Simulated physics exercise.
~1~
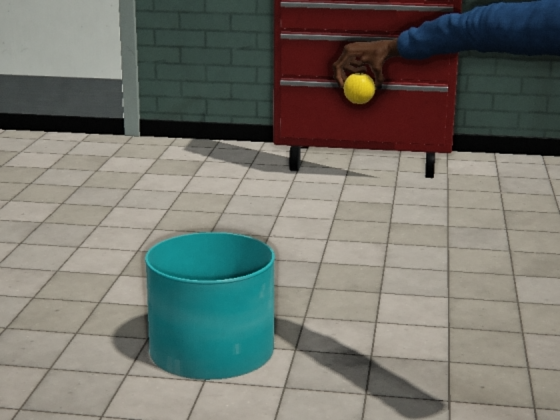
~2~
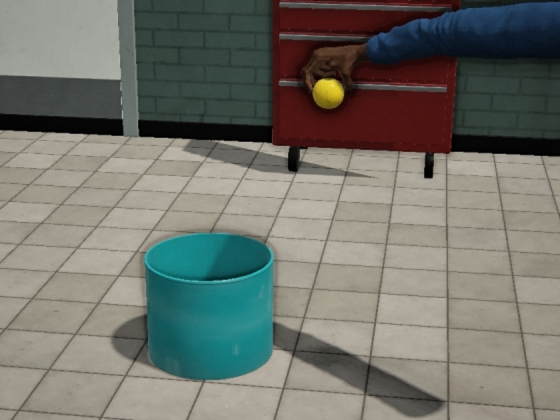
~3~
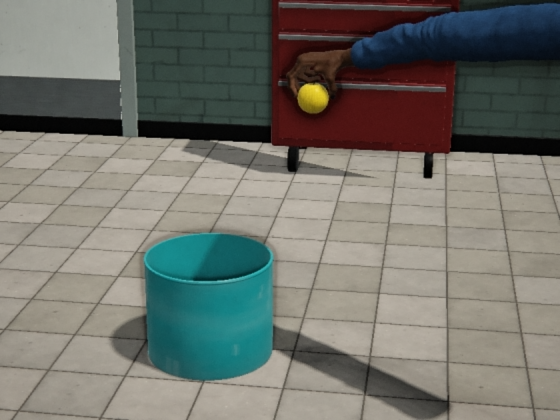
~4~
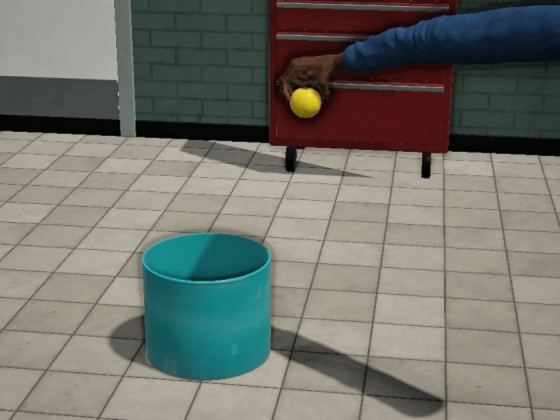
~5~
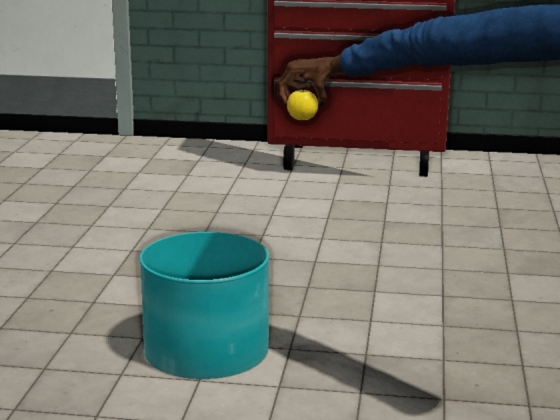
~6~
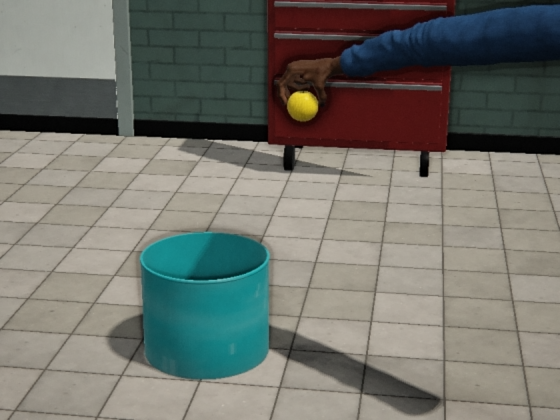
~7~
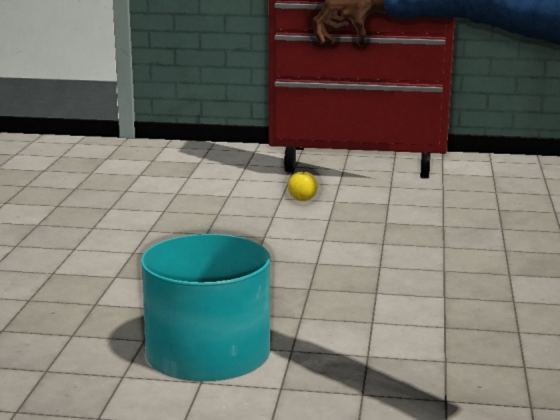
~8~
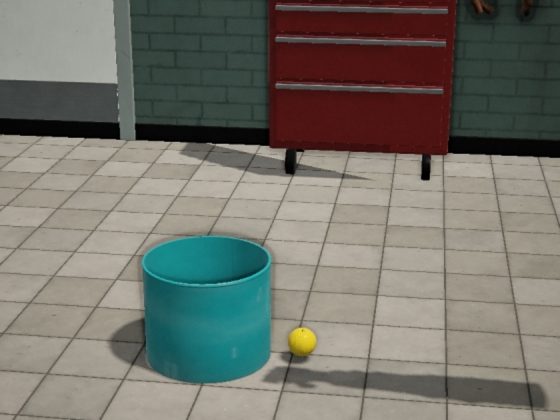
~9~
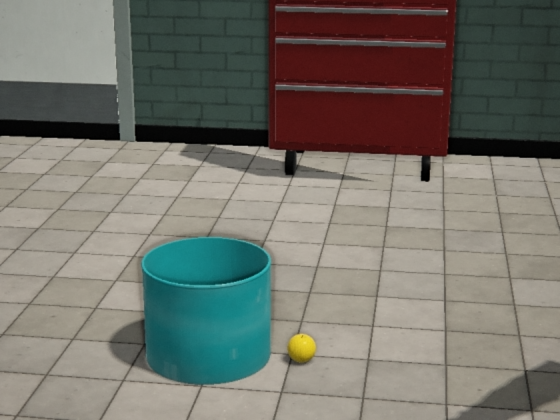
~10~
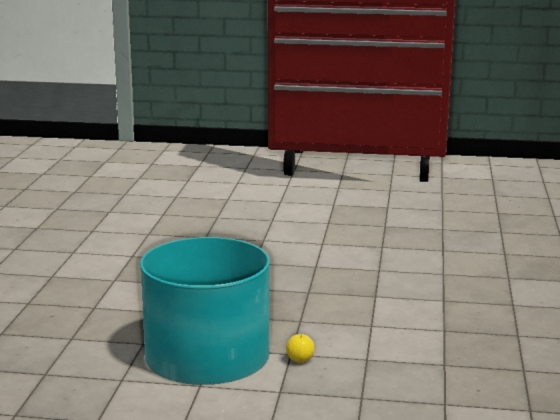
In the video, a hand holding a small yellow ball-like object moves left above a tiled floor, pauses to the upper right of a teal bucket, then lets go and draws back. The object falls, misses the bucket, and rests on the floor just to its right.
